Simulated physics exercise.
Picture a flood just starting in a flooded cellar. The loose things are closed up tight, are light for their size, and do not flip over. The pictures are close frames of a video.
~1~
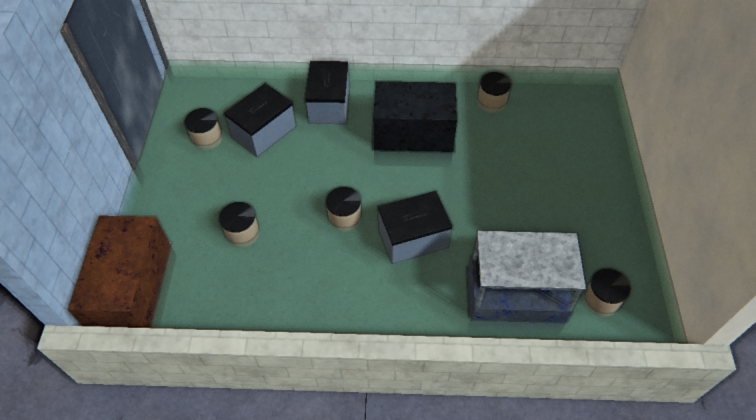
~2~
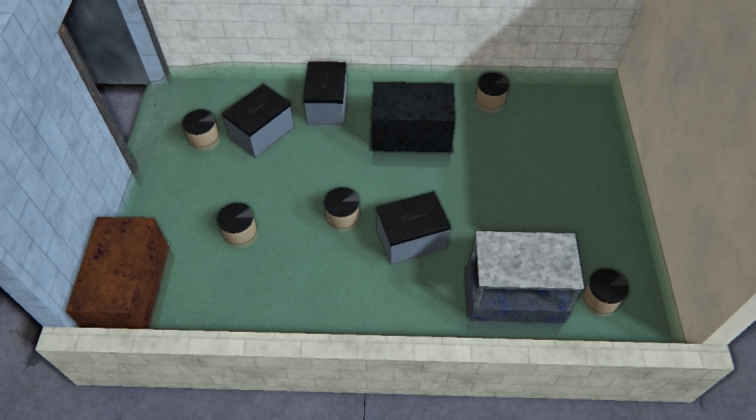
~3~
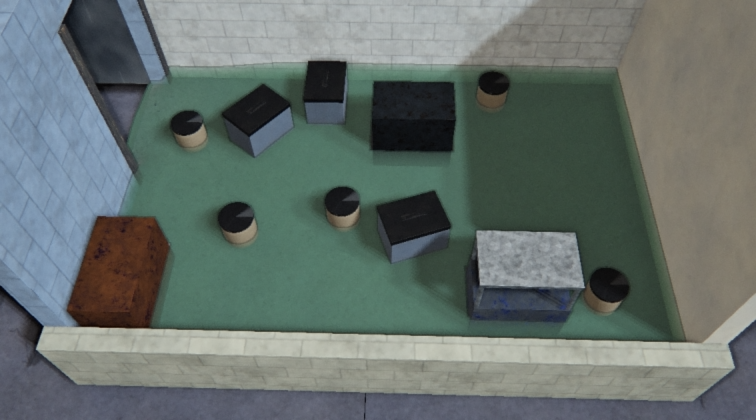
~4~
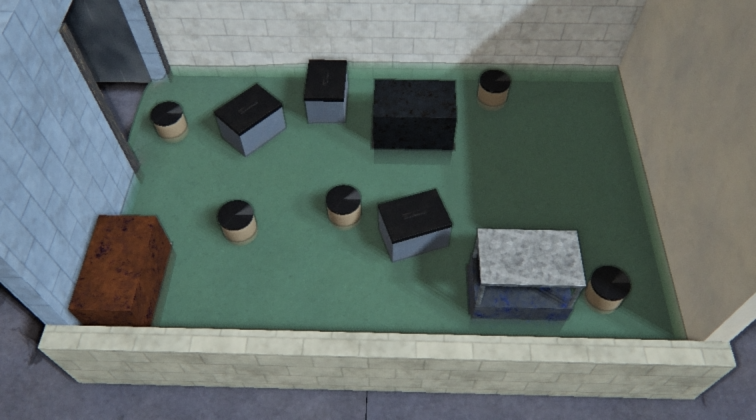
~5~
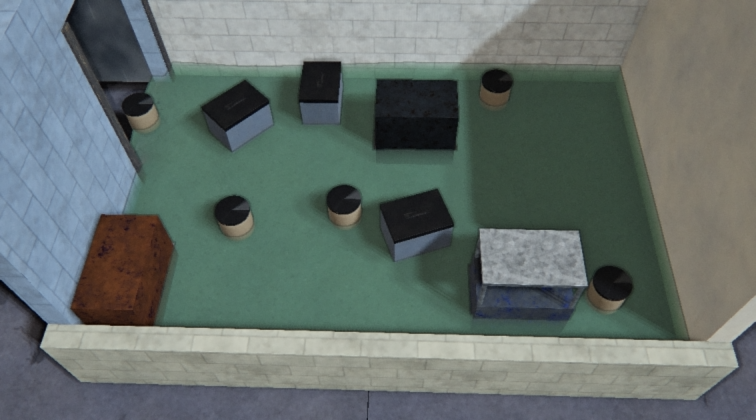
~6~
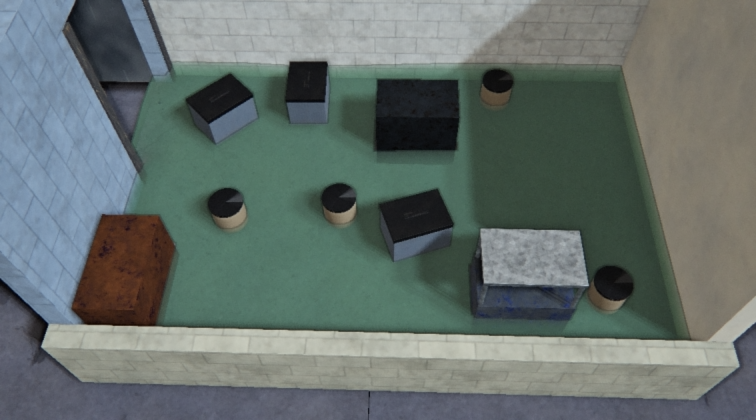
A small round tub drifted left across the green water and out through the open doorway, then two dark-topped chests near the back slid left after it, while a couple of other tubs shifted slightly.
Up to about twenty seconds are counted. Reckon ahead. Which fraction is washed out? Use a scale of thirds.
On that scale, two thirds or above.
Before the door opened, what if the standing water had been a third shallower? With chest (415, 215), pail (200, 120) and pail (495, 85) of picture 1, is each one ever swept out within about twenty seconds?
Going item by item, that's exited, then exited, then exited.
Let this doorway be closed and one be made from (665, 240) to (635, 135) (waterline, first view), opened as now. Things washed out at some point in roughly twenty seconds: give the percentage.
Roughly 60 in a hundred.
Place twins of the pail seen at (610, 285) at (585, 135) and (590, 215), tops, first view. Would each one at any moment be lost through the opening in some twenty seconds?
Listed first does not escape, listed second does not escape.
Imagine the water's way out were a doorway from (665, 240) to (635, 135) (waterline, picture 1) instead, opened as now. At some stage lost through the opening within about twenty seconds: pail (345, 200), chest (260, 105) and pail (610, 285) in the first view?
Following that order: Escaped; remains behind; escaped.
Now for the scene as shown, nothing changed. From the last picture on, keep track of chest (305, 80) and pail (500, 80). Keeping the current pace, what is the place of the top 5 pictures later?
Look around pixels (229, 66) and (446, 73).
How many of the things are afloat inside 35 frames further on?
By my tally, 1.
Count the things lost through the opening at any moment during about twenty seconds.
The figure is 7.
A moment on, 2 of 8 are out; 6 afloat.
Next, 5 of 8 are out; 3 afloat.
Later, 7 of 8 are out; 1 afloat.
In the end, 7 of 8 are out; 1 afloat.
